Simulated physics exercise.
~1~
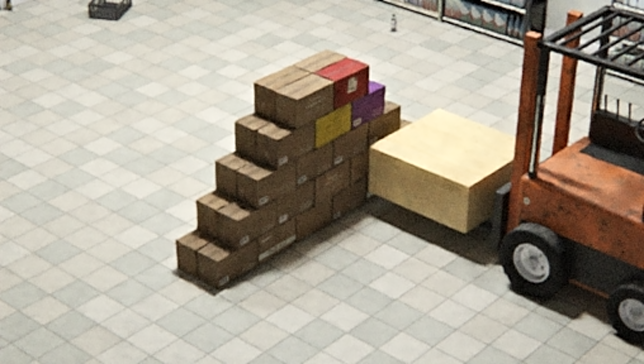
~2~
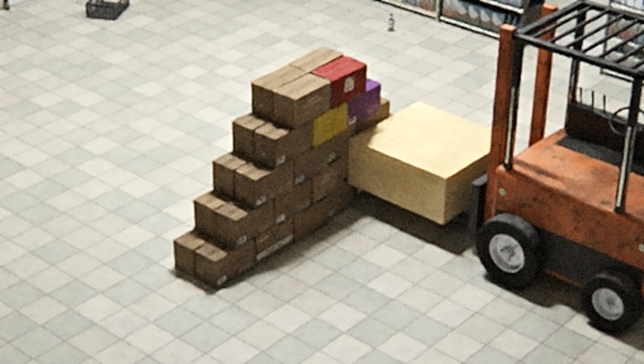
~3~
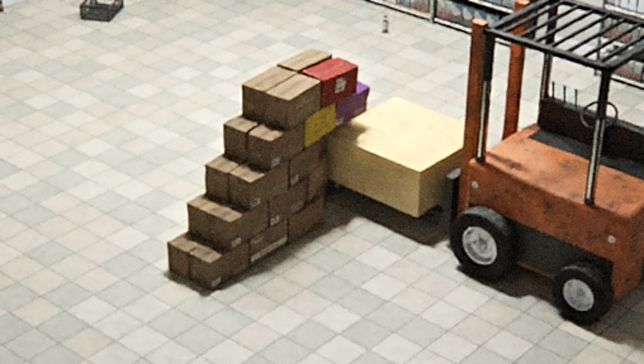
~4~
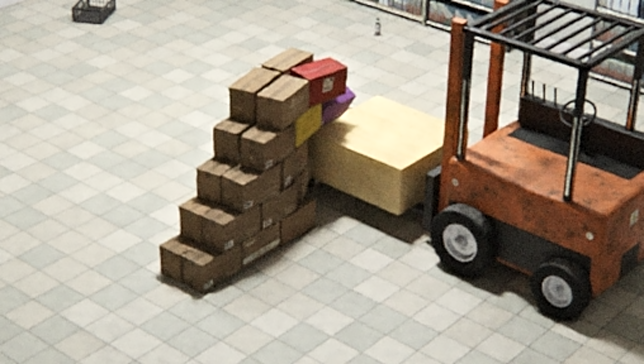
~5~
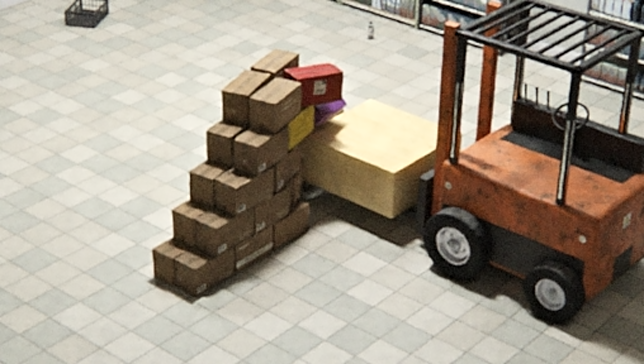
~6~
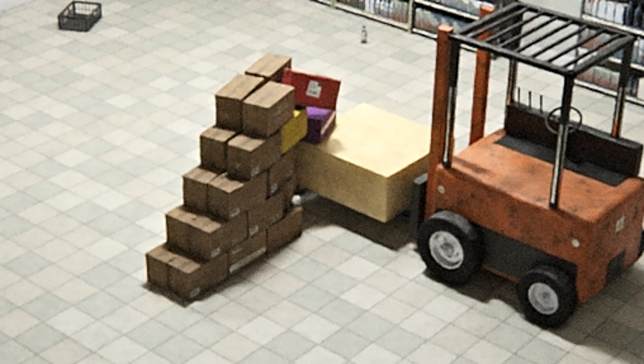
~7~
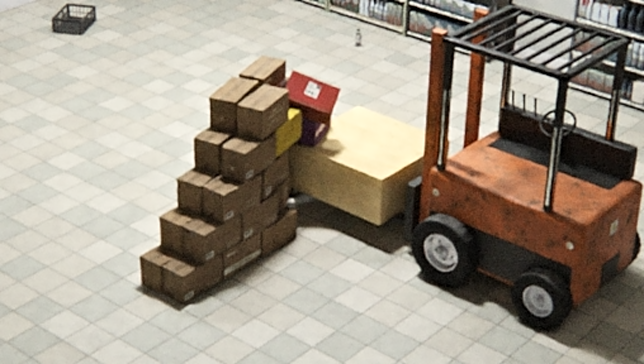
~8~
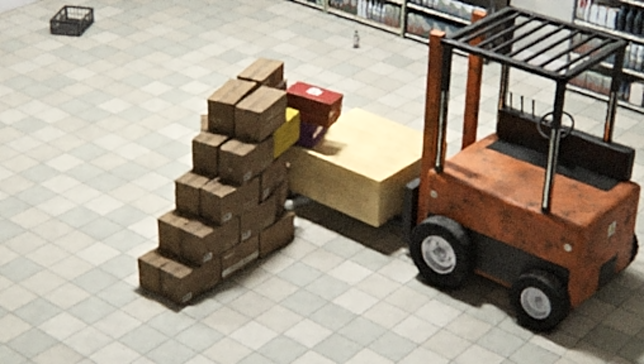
The clip opens on a stepped stack of brown cartons, with a red, a yellow and a purple one near its top right, as an orange forklift holds a large pale case against its side. The forklift moves left, pressing the case into the stack and nudging the cartons out of line. The purple carton tilts, then tips over onto its side. The red carton above loses its support, leans steeply and topples after it. At the end the red carton lies tipped beside the yellow one, while most of the skewed stack still stands and the forklift has stopped.
